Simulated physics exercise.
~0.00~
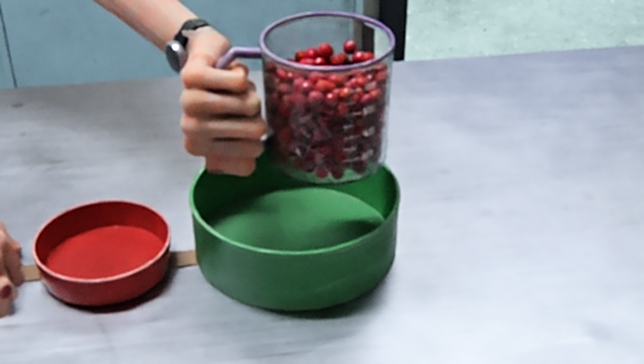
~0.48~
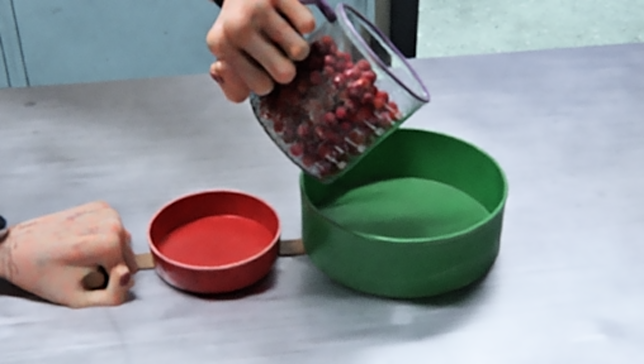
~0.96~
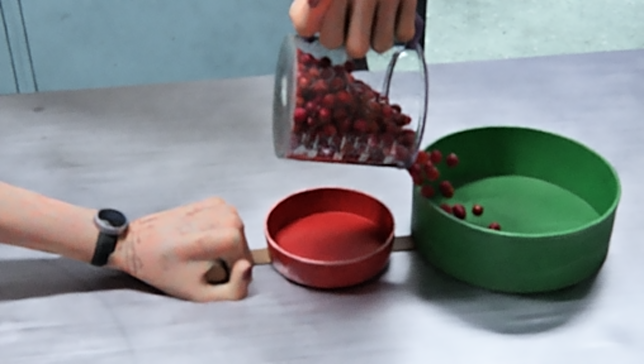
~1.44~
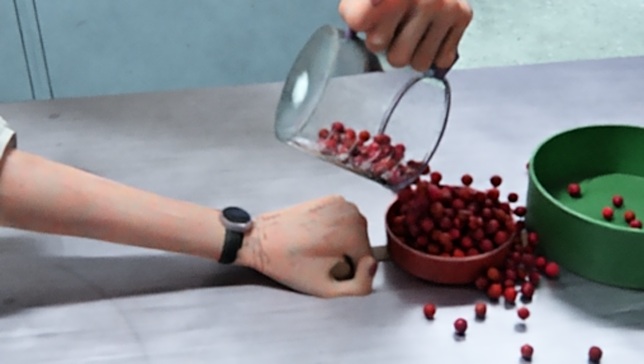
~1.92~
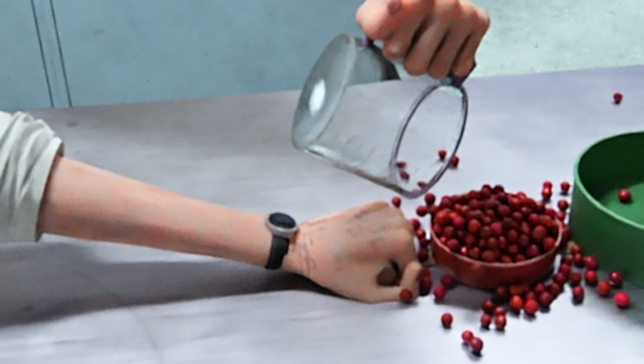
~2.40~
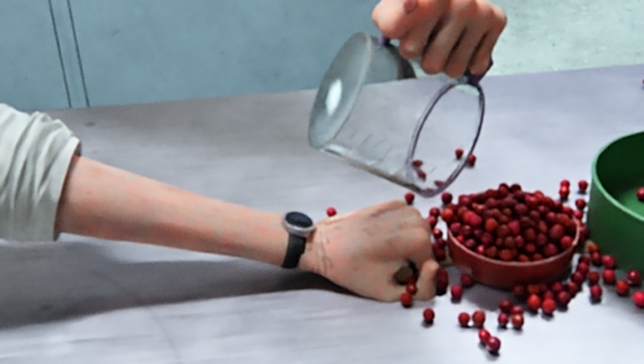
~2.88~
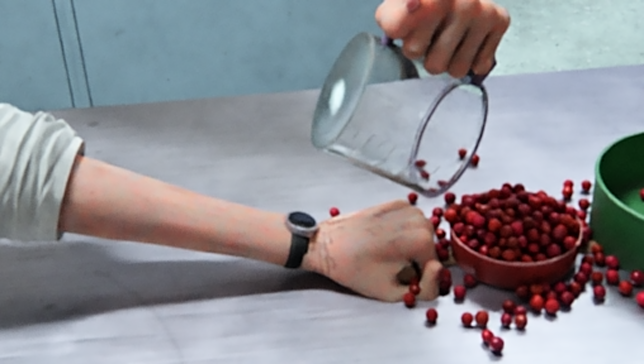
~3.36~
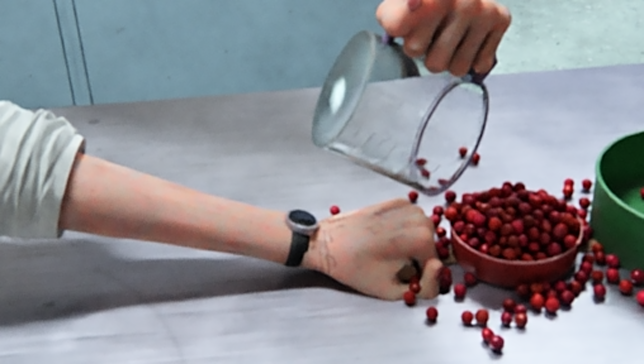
In this clip, one hand tips a clear jug of cranberries while the other draws a joined red dish and green pot to the right; a few berries land in the pot, then most heap in the dish, with many scattered on the table around it.
